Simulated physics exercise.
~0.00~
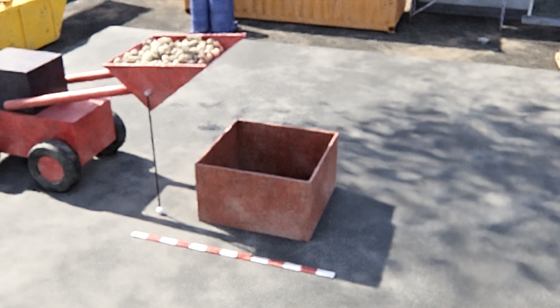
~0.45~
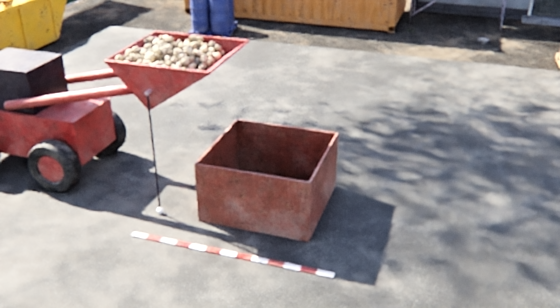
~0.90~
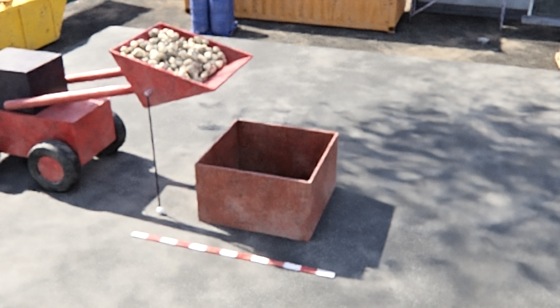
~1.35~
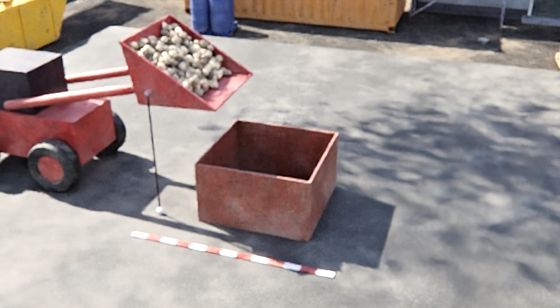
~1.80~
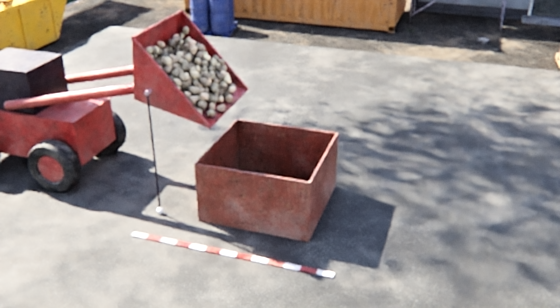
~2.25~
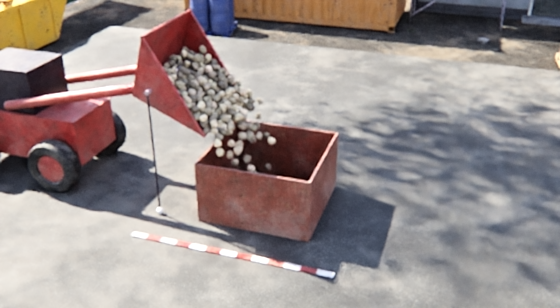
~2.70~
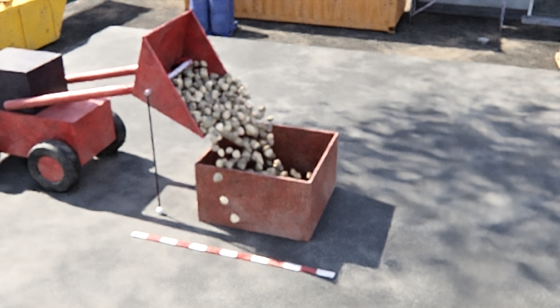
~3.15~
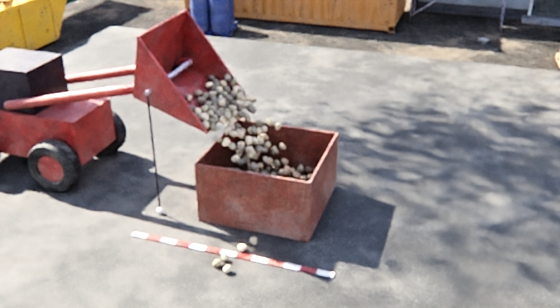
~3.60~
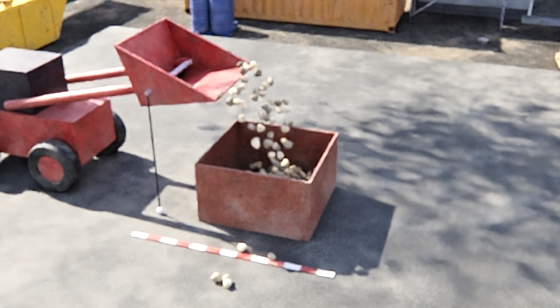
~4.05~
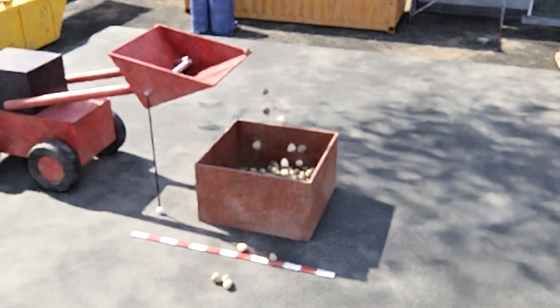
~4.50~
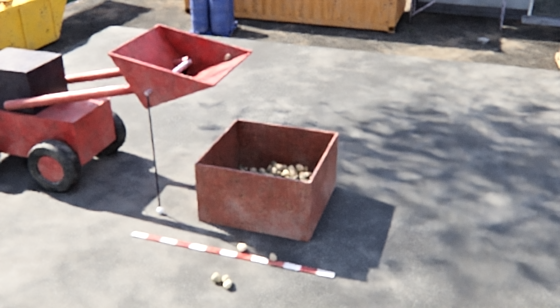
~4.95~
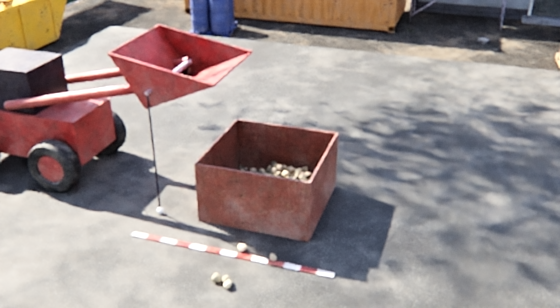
A red loader tips its bucket, pouring stones into a bin while a few land outside.
